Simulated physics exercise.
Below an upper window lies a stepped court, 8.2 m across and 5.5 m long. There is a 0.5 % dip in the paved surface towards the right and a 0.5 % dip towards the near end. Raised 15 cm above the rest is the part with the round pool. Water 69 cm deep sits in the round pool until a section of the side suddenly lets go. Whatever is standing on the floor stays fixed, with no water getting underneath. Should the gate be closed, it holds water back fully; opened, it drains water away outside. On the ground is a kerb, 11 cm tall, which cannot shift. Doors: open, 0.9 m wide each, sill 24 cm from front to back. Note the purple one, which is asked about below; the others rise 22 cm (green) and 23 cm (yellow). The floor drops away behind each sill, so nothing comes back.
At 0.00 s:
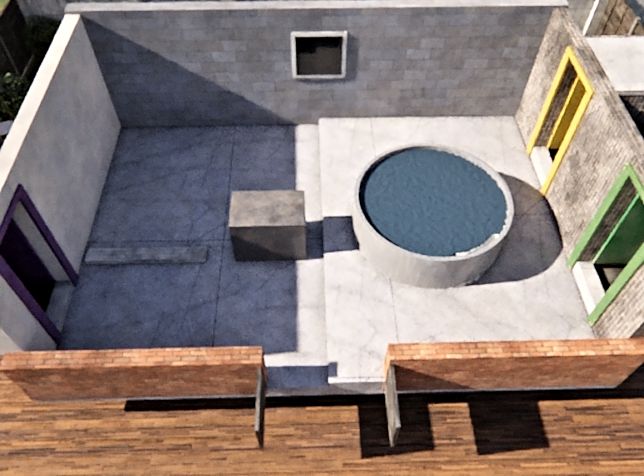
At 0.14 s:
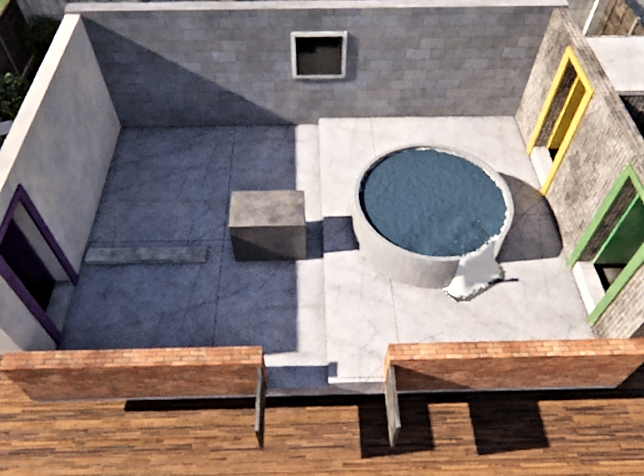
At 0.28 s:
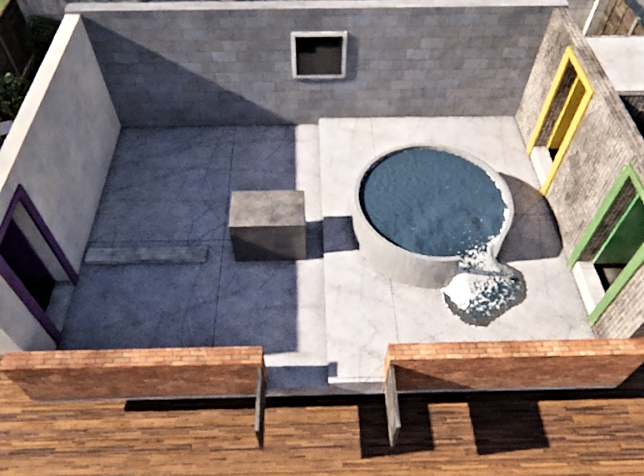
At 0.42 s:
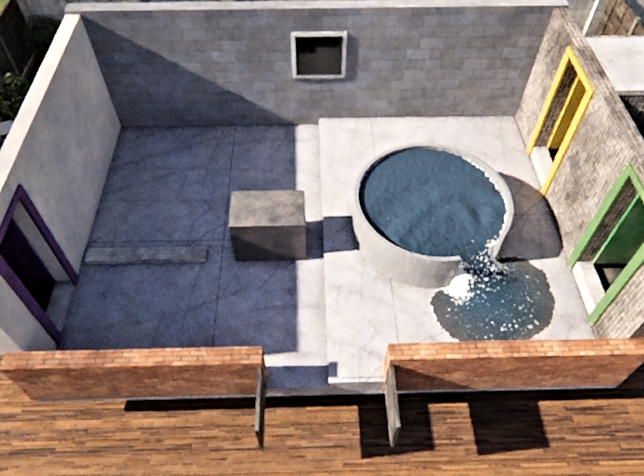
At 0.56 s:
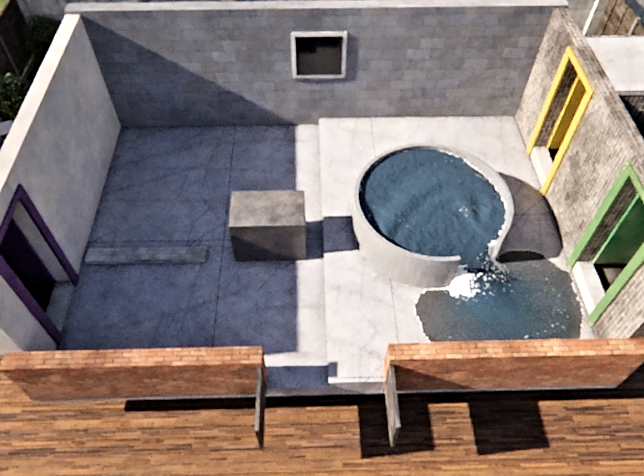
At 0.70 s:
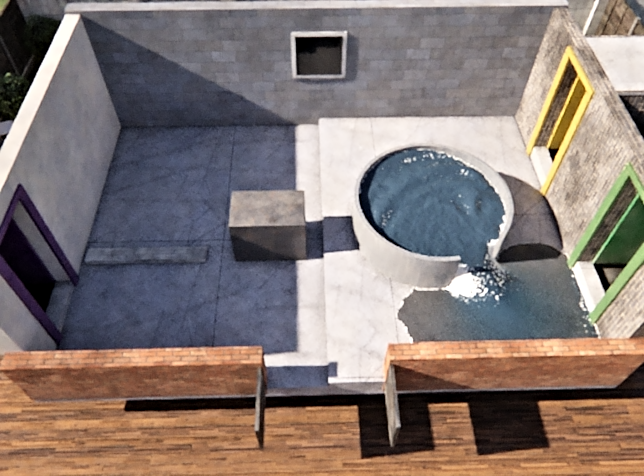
We see a walled court with a full round pool at the right; a gap opens in its near right side, and water pours out, spreading across the pale paving until it reaches the green door.
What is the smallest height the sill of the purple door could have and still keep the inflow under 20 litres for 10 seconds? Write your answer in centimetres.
9 cm.
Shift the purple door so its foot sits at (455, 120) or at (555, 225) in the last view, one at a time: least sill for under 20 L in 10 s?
About 13.5 cm, then about 6.5 cm.
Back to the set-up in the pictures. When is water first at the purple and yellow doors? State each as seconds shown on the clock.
Purple: 5.0 s; yellow: 2.6 s.
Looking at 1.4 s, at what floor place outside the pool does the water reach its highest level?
At about pixel (601, 360).
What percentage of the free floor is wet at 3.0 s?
Wet share: Around 35 %.
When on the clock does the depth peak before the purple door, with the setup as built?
6.5 s.
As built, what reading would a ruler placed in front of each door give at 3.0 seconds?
Door by door in cm - purple 0, green 30, yellow 6.
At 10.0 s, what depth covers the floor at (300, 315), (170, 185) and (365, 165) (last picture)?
First spot about 2 cm, second about 5 cm, third about 5 cm.
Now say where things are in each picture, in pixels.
The first picture shows the round pool at (432, 200) is whole and still, 69 cm deep; the purple door at (42, 275) is dry.
In the second picture, the gap is at (476, 268), the front 0.3 m out at (469, 296); the back of the round pool holds 69 cm.
In the third picture, the gap is at (475, 269), the front 0.8 m out at (485, 319); the back of the round pool holds 69 cm.
In the fourth picture, water pours out at (475, 269) and has run 1.3 m, to a hidden place; about 6 cm deep outside, 69 cm at the back.
In the fifth picture, water pours out at (475, 269) and has run 1.8 m, to a hidden place; about 5 cm deep outside, 69 cm at the back.
In the sixth picture, the front is at a hidden place, 2.2 m from the gap at (476, 268); 4.0 m2 of floor is wet, 67 cm left at the back; 5.6 m in a straight line remain to the purple door at (42, 275).
After 1.4 s water covers 10 % of the floor, deepest (55 cm) near (601, 360); it has not reached the purple door.
After 3.0 s water covers 35 % of the floor, deepest (36 cm) near (576, 361); it has not reached the purple door.
After 10.0 s water covers 95 % of the floor, deepest (16 cm) near (576, 361); 10 cm at the purple door, 0 litres in over its 17 cm sill.
At the purple door as built, the water arrived by 5.0 s and peaked near 13 cm at 6.6 s.
Run again over the same 10 s with other heights there, 45 litres in over 7 cm, 10 litres over 10 cm. The limit of 20 litres is kept from about 9 cm up.
